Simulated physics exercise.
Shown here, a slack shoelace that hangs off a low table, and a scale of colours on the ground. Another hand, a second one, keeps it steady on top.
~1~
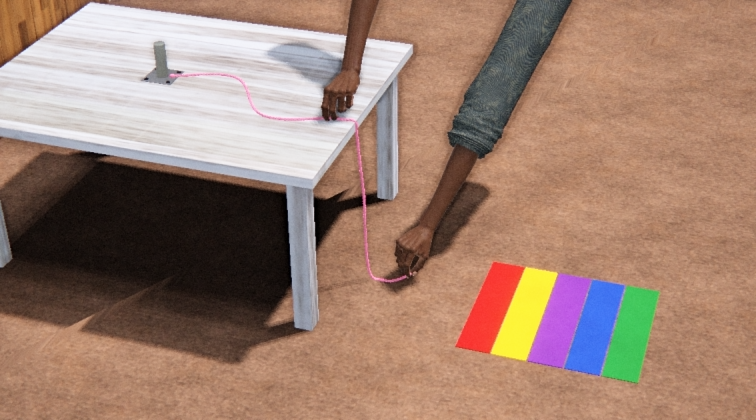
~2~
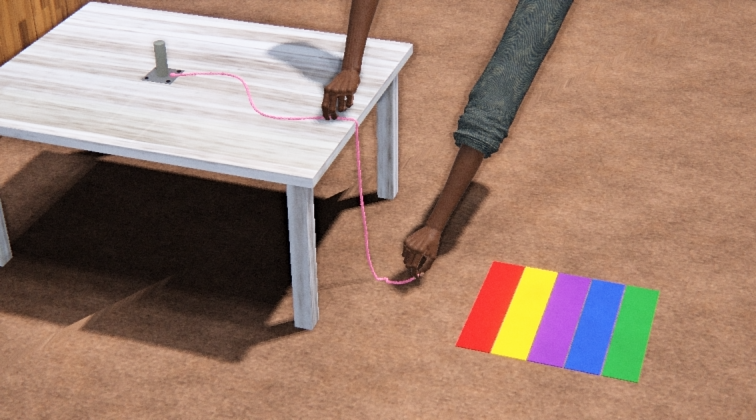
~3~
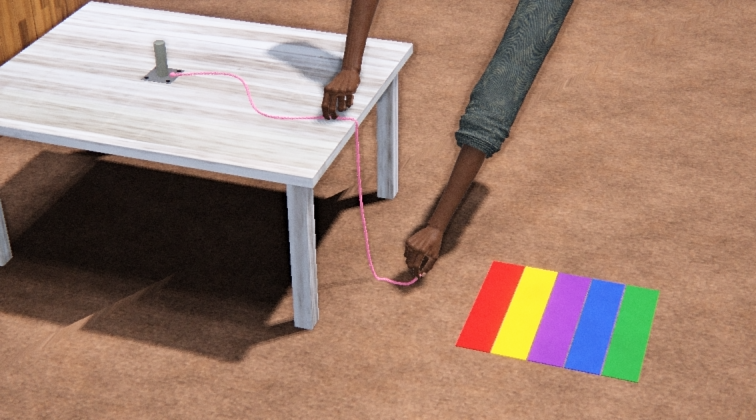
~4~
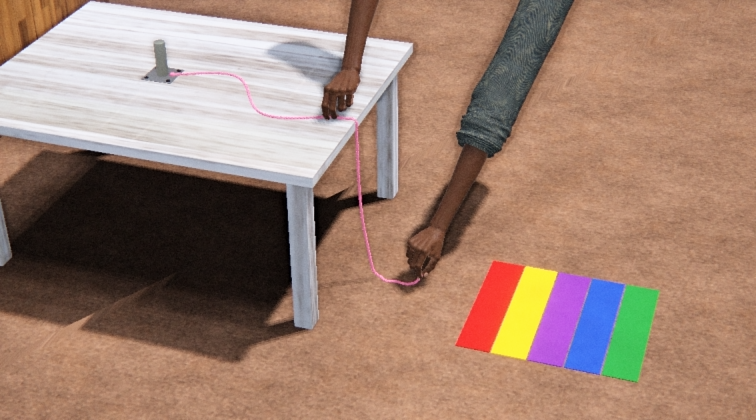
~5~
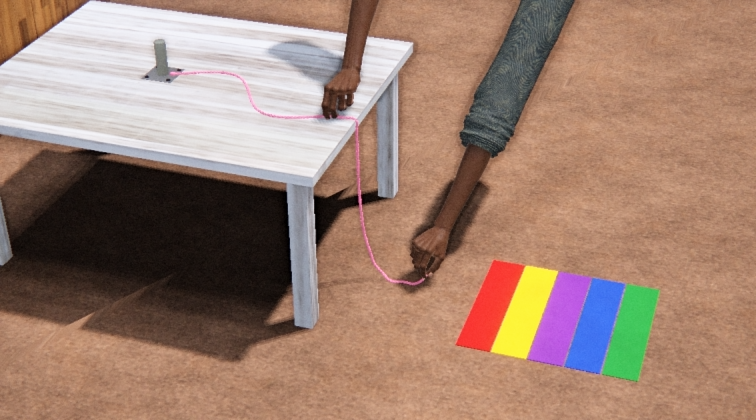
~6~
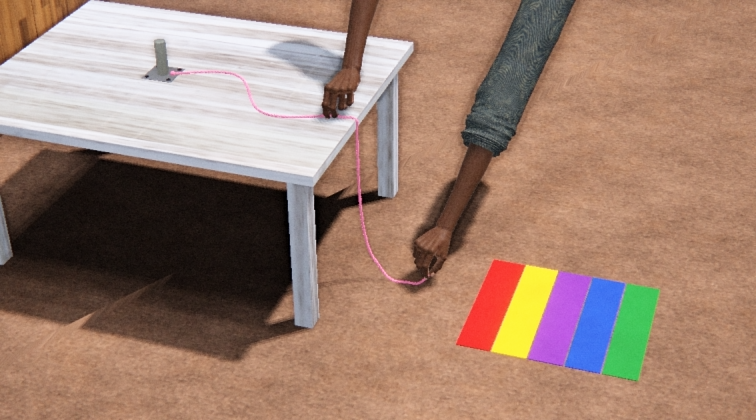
A hand inching the end of a pink cord slightly right above brown ground, while another hand steadies it on a table.
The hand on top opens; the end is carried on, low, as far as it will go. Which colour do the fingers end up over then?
They end up over the purple strip.
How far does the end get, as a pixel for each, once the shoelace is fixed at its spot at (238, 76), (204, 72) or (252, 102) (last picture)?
Taking the tries in turn: (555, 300), (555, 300) and (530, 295).
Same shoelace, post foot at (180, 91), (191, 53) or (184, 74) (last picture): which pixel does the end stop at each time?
First try about (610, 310), second about (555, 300), third about (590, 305).
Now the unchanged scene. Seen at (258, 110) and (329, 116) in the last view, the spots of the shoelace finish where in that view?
Near (300, 103) and (366, 127).
Early on, end near (502, 289); over red.
Midway, end near (541, 296); over yellow.
At the end of the slack, end near (566, 301); over purple. It gets as far as the purple strip.
